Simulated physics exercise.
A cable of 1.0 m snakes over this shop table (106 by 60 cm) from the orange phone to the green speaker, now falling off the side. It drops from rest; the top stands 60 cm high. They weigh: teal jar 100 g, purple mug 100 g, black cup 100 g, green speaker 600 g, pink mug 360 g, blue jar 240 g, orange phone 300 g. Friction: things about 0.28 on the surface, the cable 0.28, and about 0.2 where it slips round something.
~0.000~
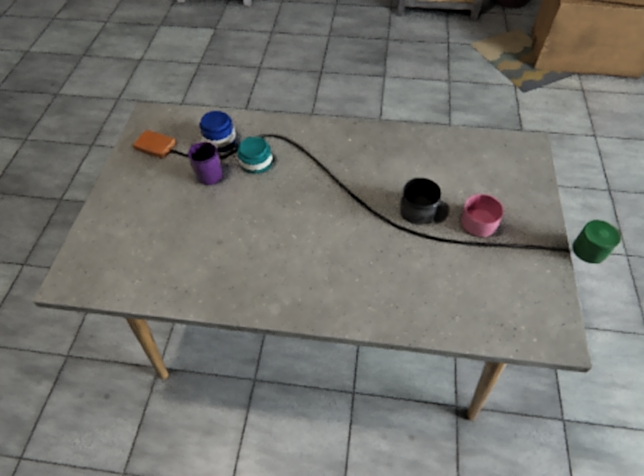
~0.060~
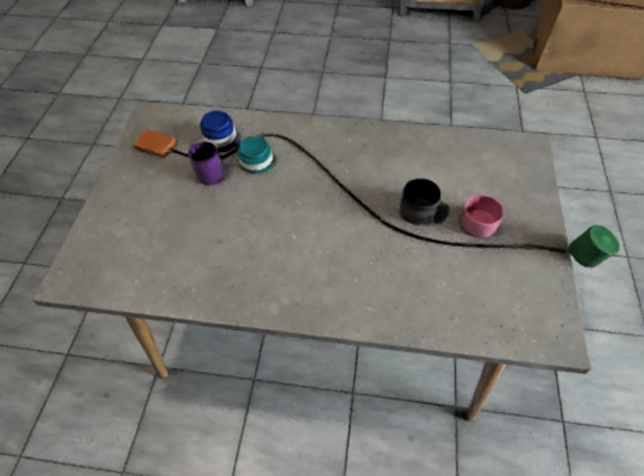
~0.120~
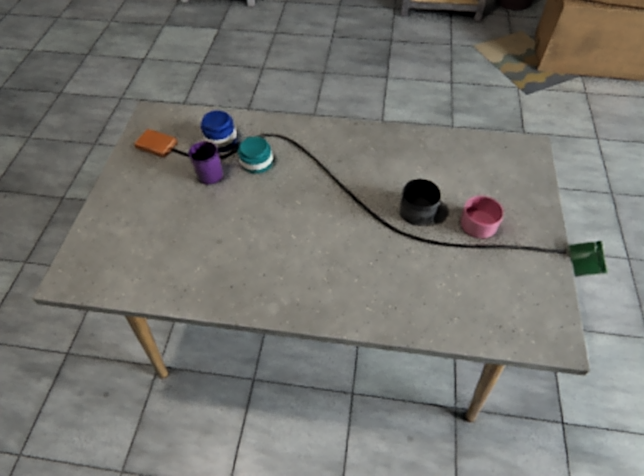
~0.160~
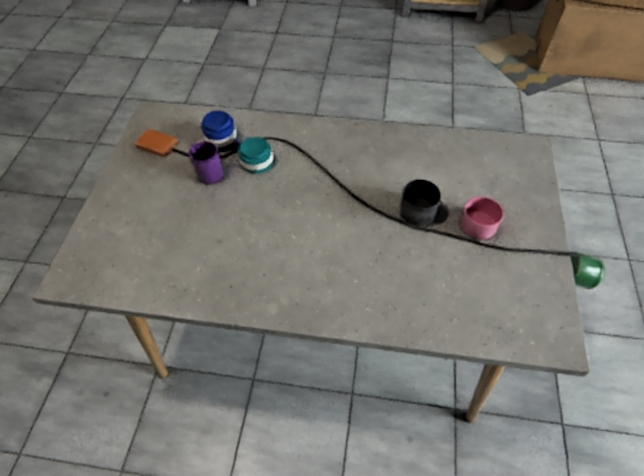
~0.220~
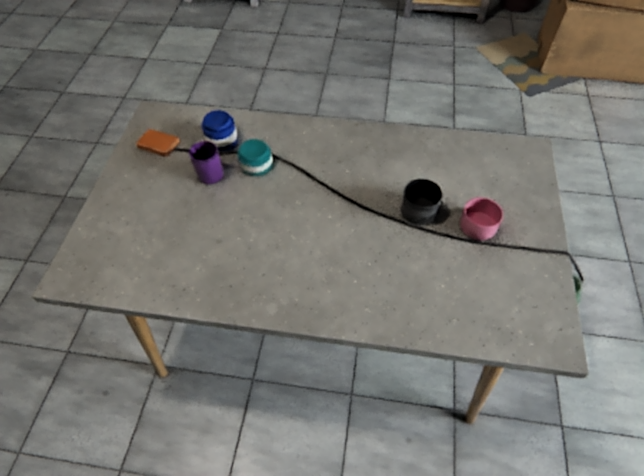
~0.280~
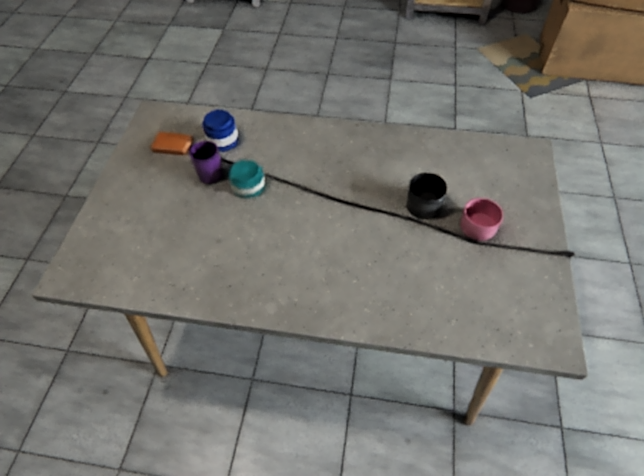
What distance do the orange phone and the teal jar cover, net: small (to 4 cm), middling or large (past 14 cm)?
In order: The orange phone travels a long way; the teal jar ends far away.
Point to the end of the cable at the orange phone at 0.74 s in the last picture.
Near (402, 214).
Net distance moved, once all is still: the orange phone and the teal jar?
Orange phone 80 cm, teal jar 35 cm.
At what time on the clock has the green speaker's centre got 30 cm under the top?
That is: 0.42 s.
By 0.5 s, the cable's tail end at (271, 176); teal jar 28 cm off its start, orange phone 26 cm off its start, green speaker over the edge.
By 0.7 s, the cable's tail end at (402, 214); orange phone 58 cm off its start, teal jar 33 cm off its start, green speaker over the edge.
By 1.0 s, the cable's tail end at (478, 236); orange phone 75 cm off its start at (459, 238), teal jar 33 cm off its start at (206, 266), green speaker over the edge.
By 1.2 s, the cable's tail end at (485, 240); orange phone 77 cm off its start, teal jar 33 cm off its start, green speaker over the edge.
By 2.4 s, the cable's tail end at (485, 240); orange phone 77 cm off its start at (468, 244), teal jar 33 cm off its start at (206, 266), green speaker over the edge, purple mug 10 cm off its start at (225, 178).
